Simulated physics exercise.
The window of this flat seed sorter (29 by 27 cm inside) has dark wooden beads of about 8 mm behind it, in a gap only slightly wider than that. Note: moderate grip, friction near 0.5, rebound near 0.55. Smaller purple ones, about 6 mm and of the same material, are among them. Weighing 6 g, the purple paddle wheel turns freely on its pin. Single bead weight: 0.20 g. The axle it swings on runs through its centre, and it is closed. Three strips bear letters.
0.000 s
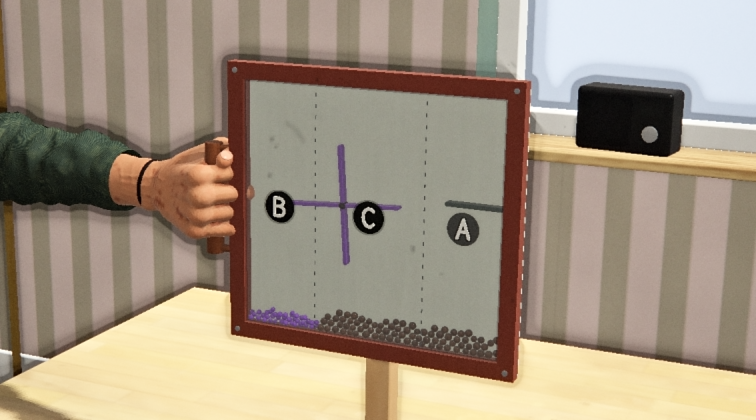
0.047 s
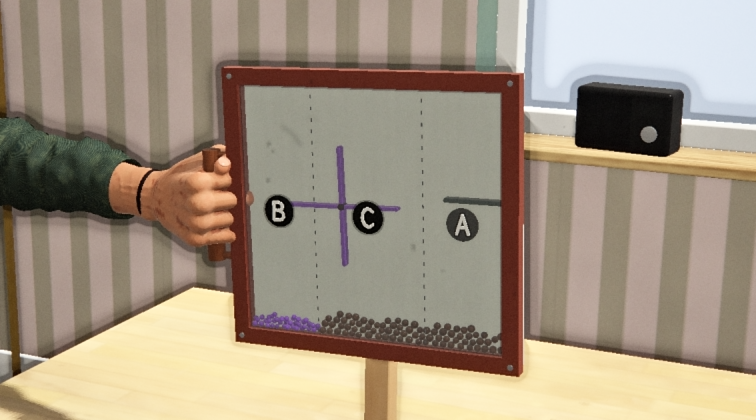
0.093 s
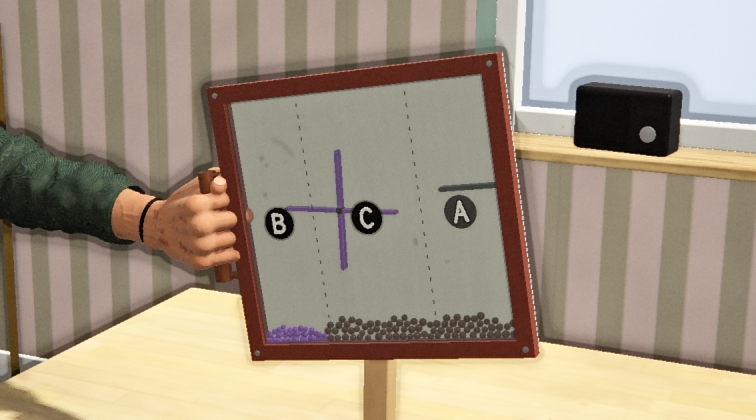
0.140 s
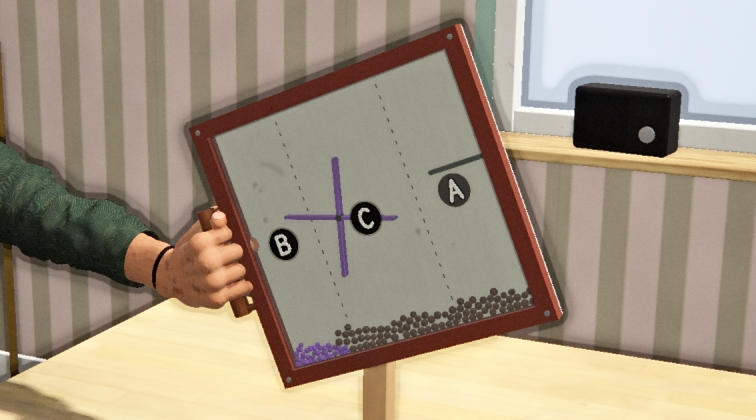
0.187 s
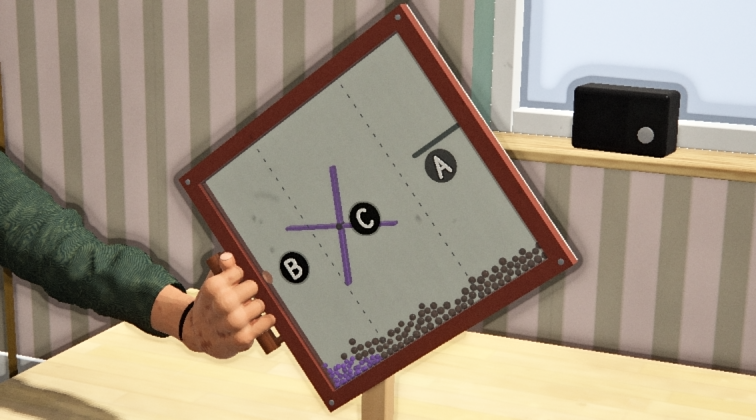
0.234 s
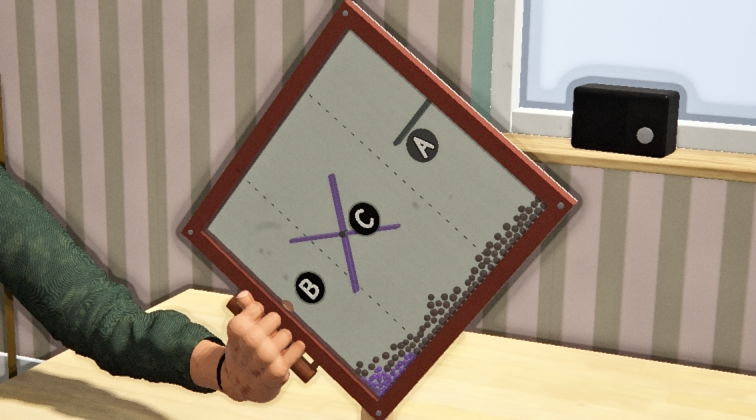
A hand turns a red-framed panel anticlockwise, and the beads inside shift along its bottom edge.
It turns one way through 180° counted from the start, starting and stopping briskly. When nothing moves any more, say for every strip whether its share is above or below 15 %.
A: Below 15 %, B: Above 15 %, C: Above 15 %.
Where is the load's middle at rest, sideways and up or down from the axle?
Right: About 7 cm; below: About 12 cm.
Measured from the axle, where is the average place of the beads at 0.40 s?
Position estimate: Right 13 cm, below 3 cm.
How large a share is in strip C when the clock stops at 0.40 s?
25 percent.
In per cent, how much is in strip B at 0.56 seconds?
Share: About 85 percent.
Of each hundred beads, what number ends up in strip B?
About 60 %.
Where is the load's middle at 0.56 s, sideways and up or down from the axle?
The middle sits around 11 cm right of it and 1 cm below it.
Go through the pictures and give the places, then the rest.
Level; about 120 beads; beads' middle (365, 329); highest (469, 333); purple paddle wheel (344, 205); A (463, 229), B (280, 207), C (369, 218), in the first picture.
Turned 3° anticlockwise; beads' middle (367, 329); highest (471, 329), in the second picture.
Turned 10° anticlockwise; beads' middle (376, 331); highest (481, 316); wall ends (442, 189), in the third picture.
Turned 23° anticlockwise; beads' middle (393, 332); highest (530, 291); purple paddle wheel (340, 217), in the fourth picture.
Turned 38° anticlockwise; beads' middle (414, 328); highest (539, 245), in the fifth picture.
Turned 53° anticlockwise; beads' middle (434, 320); highest (539, 199); purple paddle wheel (344, 234); A (422, 145), B (310, 288), C (364, 219), in the sixth picture.
After 0.40 s, it stands 107° anticlockwise; the beads' middle is 13 cm right of and 3 cm below the centre; A 10 %, B 65 %, C 25 %.
After 0.56 s, it stands 159° anticlockwise; the beads' middle is 11 cm right of and 1 cm below the centre; B 85 %, C 15 %.
After 0.70 s, it stands 180° anticlockwise; the beads' middle is 9 cm right of and 3 cm below the centre; A 5 %, B 80 %, C 15 %.
Settled by 3.2 s, it stands 180° anticlockwise; A 0 %, B 60 %, C 35 %.
